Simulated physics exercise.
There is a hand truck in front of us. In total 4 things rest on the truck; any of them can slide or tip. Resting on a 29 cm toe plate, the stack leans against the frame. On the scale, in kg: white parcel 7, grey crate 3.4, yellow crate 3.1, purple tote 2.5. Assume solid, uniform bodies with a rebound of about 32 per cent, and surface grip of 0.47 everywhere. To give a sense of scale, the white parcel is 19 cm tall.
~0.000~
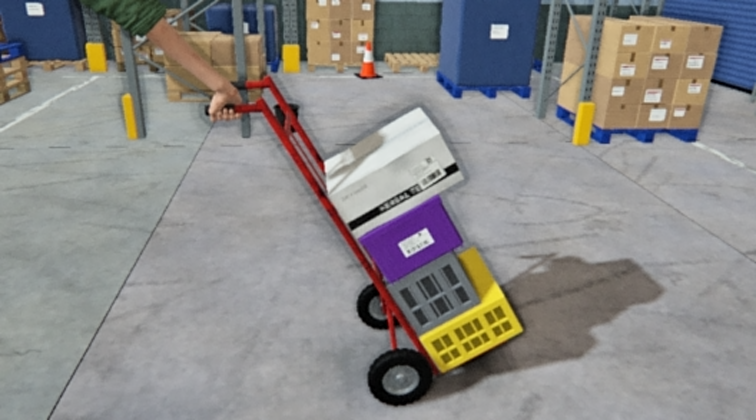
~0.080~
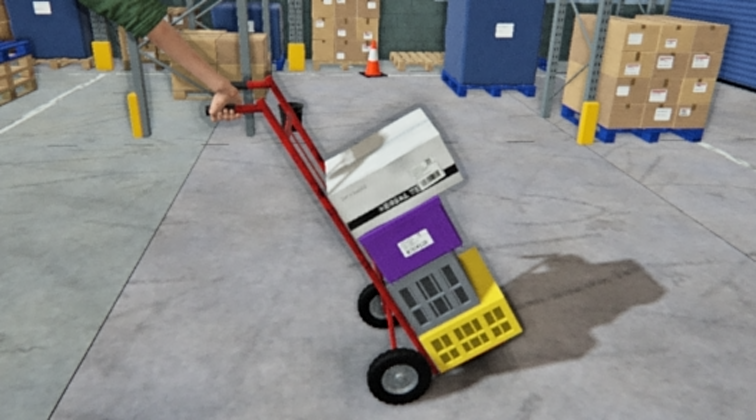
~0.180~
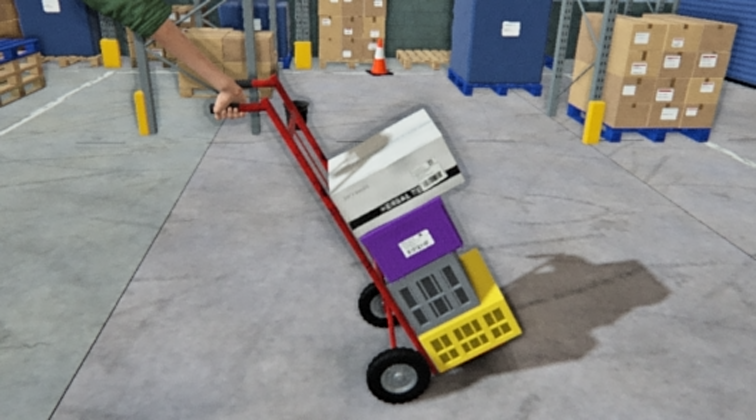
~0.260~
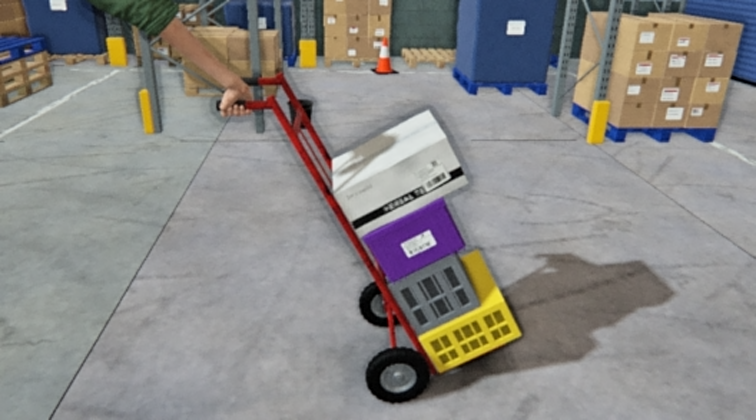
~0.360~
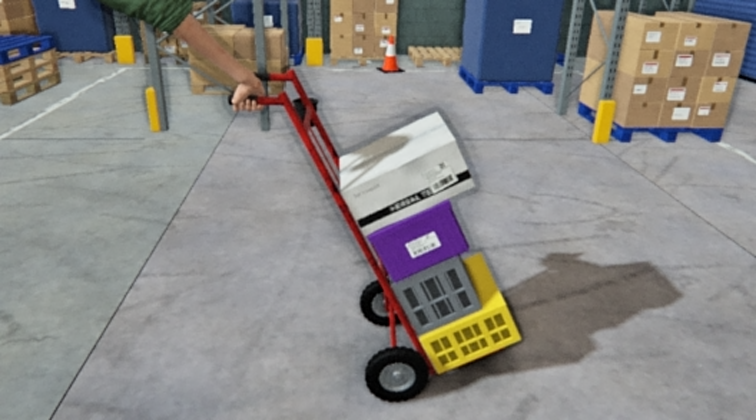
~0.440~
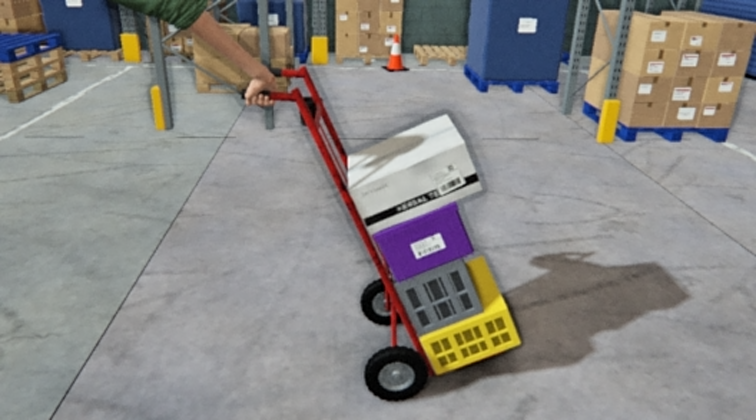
The clip opens on a red hand truck leaning back to the left in a warehouse, a hand gripping its handle, with yellow and grey crates, a purple tote and a white parcel stacked on it. The hand then gradually raises the handle rightward, and the truck and its load swing slightly more upright.
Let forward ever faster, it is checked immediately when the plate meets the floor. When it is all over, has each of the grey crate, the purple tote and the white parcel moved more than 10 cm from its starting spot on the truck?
In the end the grey crate is moved out of position. The purple tote is moved out of position. The white parcel is moved out of position.
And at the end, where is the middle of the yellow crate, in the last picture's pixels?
It ends up near (463, 337).
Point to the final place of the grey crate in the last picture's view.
It ends up at about (535, 298).
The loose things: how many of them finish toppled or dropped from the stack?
The count comes out at 3.
Around 1.24 s, truck upright; white parcel tipped 16° against what carries it near (529, 194); purple tote tipped 16° against what carries it near (498, 238); grey crate tipped 16° against what carries it near (468, 286).
Around 1.64 s, truck upright; white parcel and purple tote now dropped from the stack; grey crate tipped 54° against what carries it near (497, 281).
Around 1.94 s, truck upright; grey crate on its side near (534, 297).
Finally (2.7 s), dropped from the stack, white parcel and purple tote; on their side or leaning hard on the truck, grey crate; yellow crate still in place (within 10 cm). Final places as that camera would see them, grey crate near (535, 298), purple tote near (588, 323).
